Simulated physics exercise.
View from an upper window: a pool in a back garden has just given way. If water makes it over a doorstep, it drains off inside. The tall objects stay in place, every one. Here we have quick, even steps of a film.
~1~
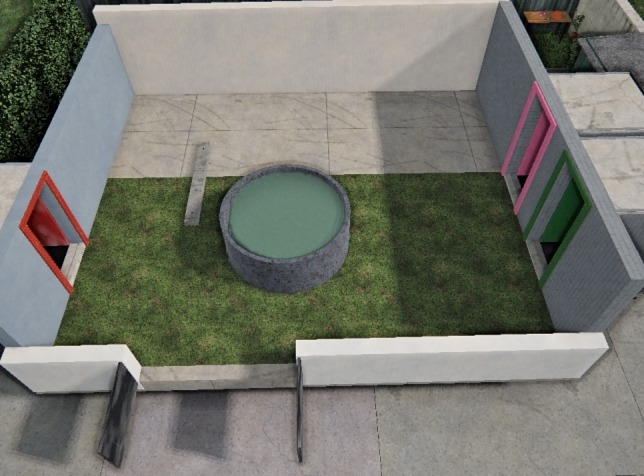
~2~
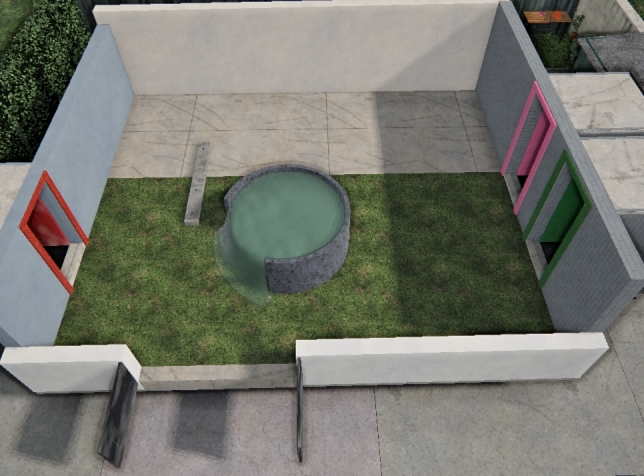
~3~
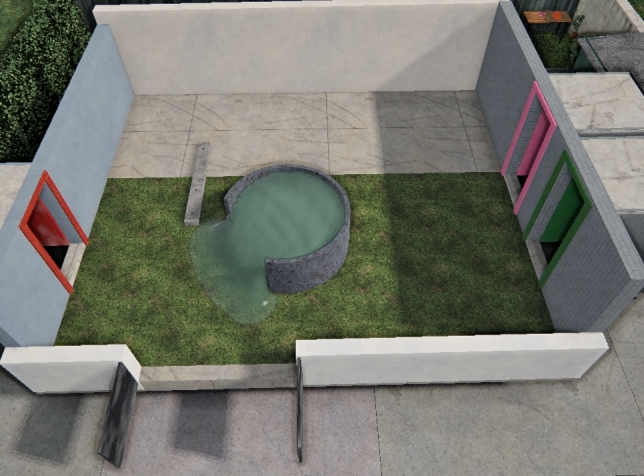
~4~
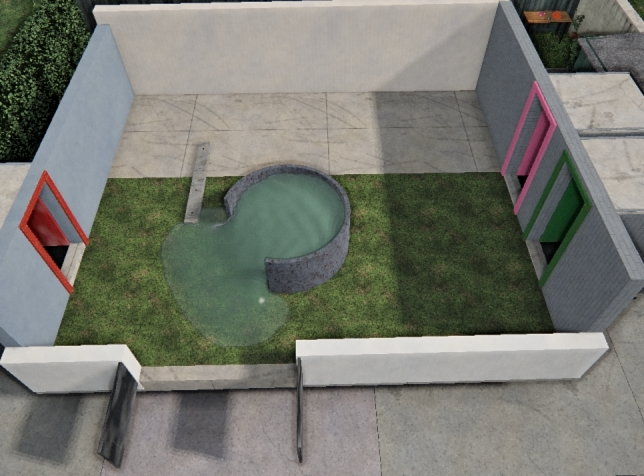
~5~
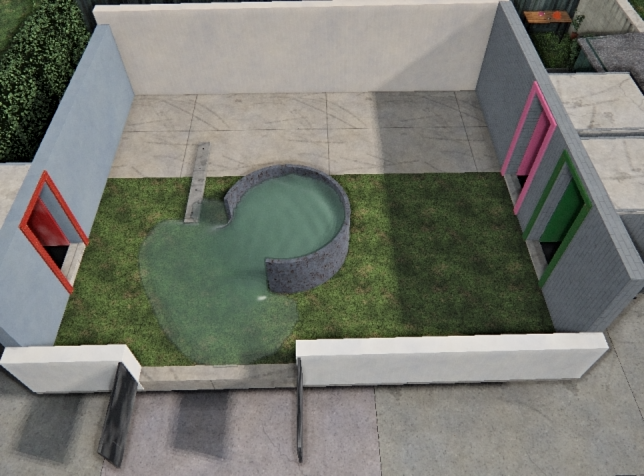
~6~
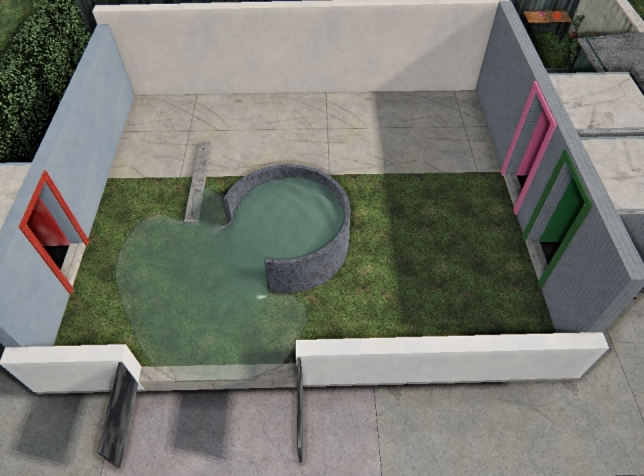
A walled back garden is seen from high above, from an upper window, in a view that stays still. A round grey-walled pool of green water stands on the grass before pale paving, with a red-framed doorway at left and pink and green ones at right. The pool's front-left wall opens, and water pours out, spreading left and forward across the lawn to the gap in the low white front wall.
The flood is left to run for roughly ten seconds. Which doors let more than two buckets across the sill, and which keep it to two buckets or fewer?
Outcome: The red door is swamped; the green door is not swamped; the pink door is not swamped.
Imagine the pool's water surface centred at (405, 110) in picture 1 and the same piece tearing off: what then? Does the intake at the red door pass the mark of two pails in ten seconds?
By my reckoning, the red door one doesn't reach it.
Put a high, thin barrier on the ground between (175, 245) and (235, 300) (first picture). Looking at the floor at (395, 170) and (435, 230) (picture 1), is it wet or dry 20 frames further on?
The first point ends up spared and the second ends up spared.
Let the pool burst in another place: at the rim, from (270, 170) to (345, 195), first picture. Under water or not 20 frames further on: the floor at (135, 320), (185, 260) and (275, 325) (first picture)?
Taking the three spots as listed, they end up spared, spared and spared.
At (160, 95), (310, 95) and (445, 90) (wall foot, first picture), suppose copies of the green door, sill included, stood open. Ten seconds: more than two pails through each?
First ends up above, second ends up below, third ends up below.
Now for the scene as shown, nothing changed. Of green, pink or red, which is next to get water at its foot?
That would be the red door.
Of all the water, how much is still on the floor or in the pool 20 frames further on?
Estimate: 76 per cent.
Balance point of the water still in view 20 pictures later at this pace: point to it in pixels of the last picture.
The water's middle lies around (187, 265).
A moment on, water covers 25 % of the floor; the red door wet at the sill, nothing in, the green door not reached, the pink door not reached.
Next, water covers 25 % of the floor; the red door over two buckets in, the green door not reached, the pink door not reached.
Then, water covers 30 % of the floor; the red door far over two buckets in, the green door not reached, the pink door not reached.
Later, water covers 40 % of the floor; the red door far over two buckets in, the green door not reached, the pink door not reached.
In the end, water covers 65 % of the floor; the red door far over two buckets in, the green door not reached, the pink door not reached.
